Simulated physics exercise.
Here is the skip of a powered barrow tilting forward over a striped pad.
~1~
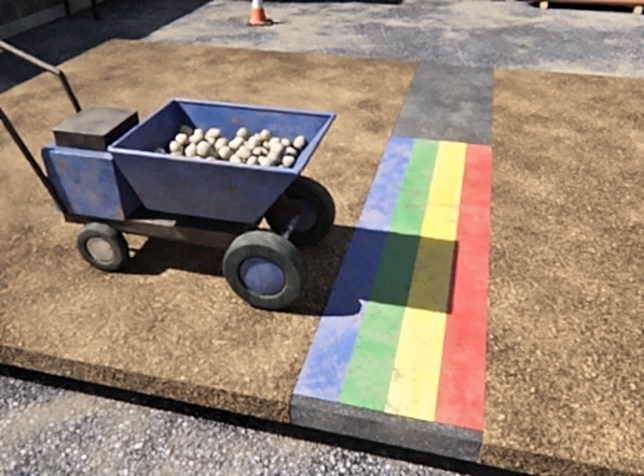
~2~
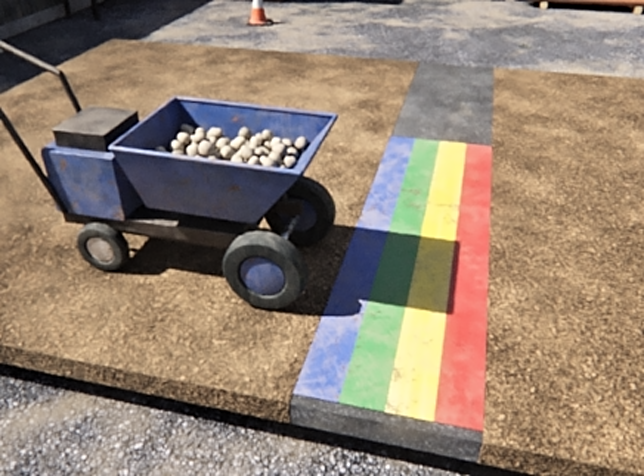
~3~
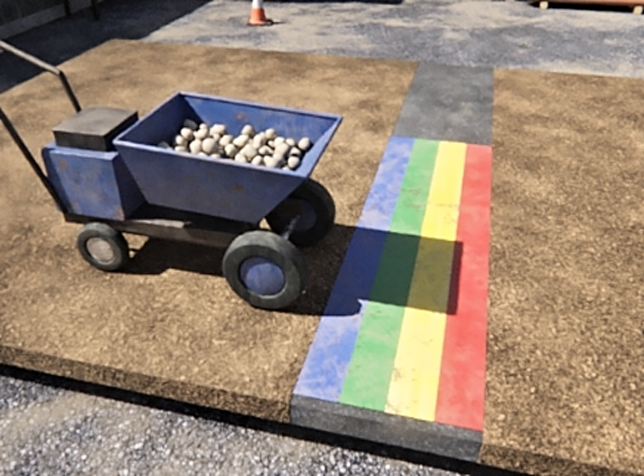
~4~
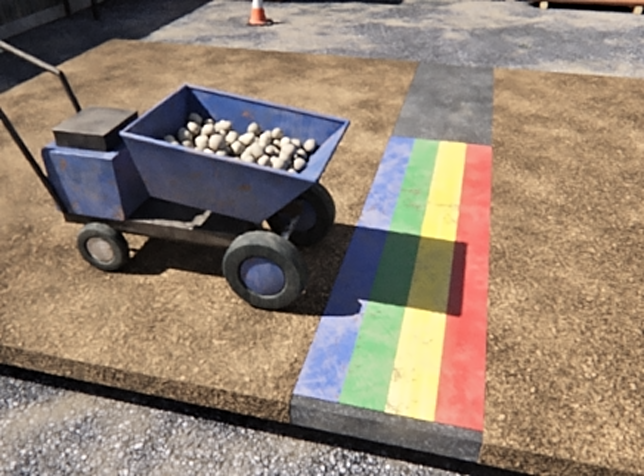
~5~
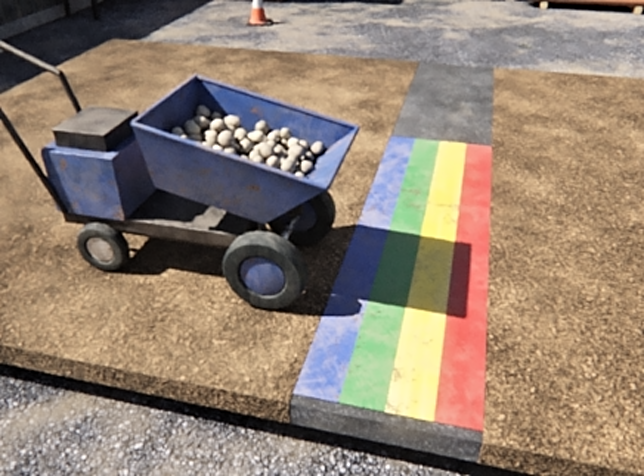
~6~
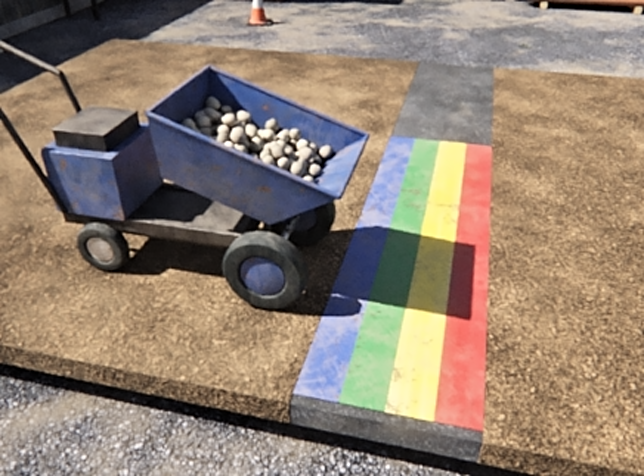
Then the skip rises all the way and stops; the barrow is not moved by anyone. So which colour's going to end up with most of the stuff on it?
Most of it lands on yellow.
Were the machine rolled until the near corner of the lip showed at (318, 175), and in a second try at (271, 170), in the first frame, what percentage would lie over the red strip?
The first spot gives roughly 30 %; the second gives roughly 20 %.
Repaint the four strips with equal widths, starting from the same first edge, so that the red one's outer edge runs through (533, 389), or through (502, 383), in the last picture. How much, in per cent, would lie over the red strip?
Roughly 20 percent first, then roughly 20 percent.
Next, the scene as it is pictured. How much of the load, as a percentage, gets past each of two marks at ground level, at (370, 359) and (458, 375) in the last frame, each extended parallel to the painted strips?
I'd say about 90 and about 30 in a hundred.
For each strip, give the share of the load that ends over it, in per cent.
Blue strip about 0 per cent, green strip about 10 per cent, yellow strip about 35 per cent, red strip about 25 per cent.
Just after the last frame, skip tipped steeply; every one in the skip.
A moment on, skip tipped right over; roughly two thirds in the skip; just a few over the green strip; roughly a quarter over the yellow strip; about a tenth over the red strip.
Further on, skip tipped right over; about a tenth in the skip; about a tenth over the green strip; roughly a third over the yellow strip; roughly a quarter over the red strip; roughly a quarter off the paint.
When it is over, skip tipped right over; about a tenth in the skip; not one over the blue strip; about a tenth over the green strip; roughly a third over the yellow strip; roughly a quarter over the red strip; roughly a quarter off the paint.
